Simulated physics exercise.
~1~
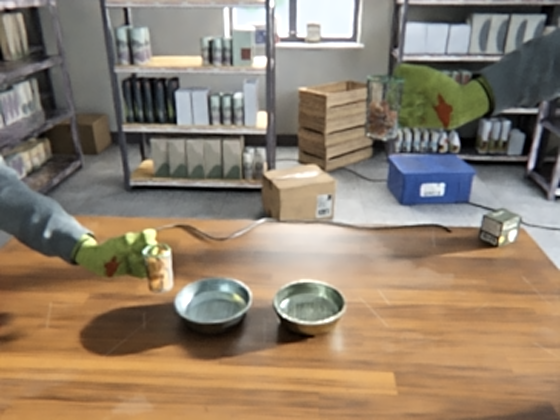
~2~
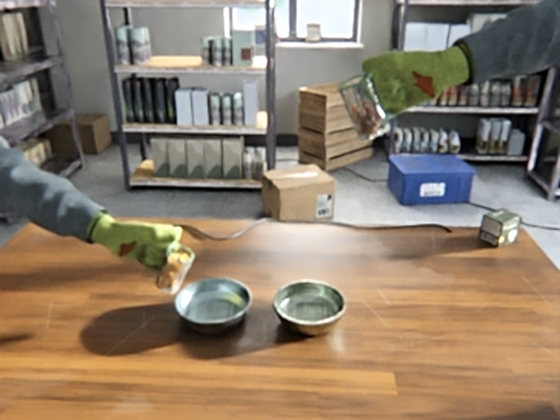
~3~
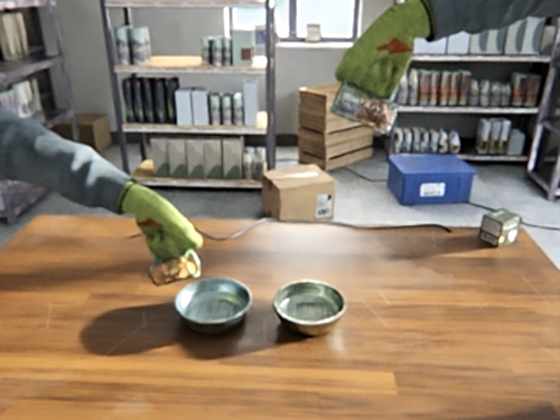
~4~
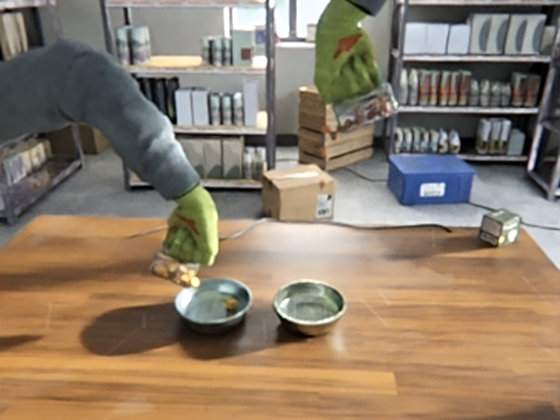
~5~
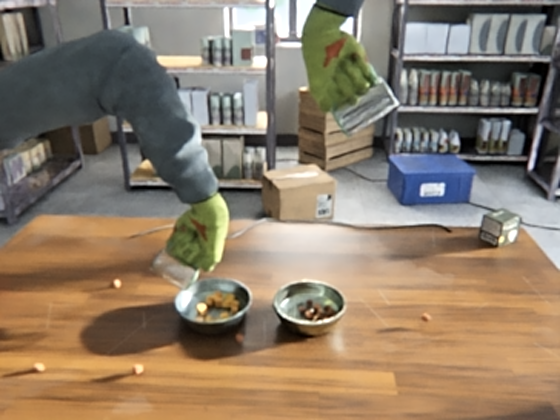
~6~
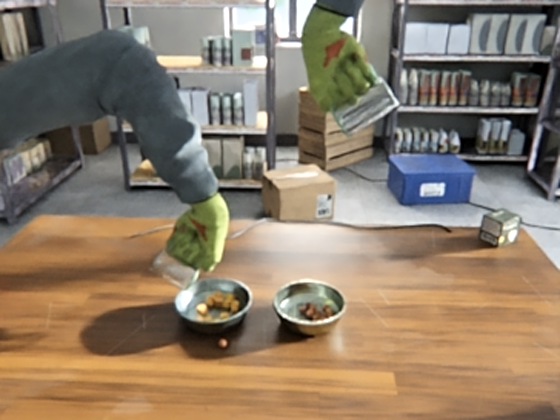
Two green-gloved hands tipped clear cups of small bits over two shallow metal bowls on a wooden table, the right cup held much higher, and both emptied out; the left bowl caught its load, while several pieces from the right got away.
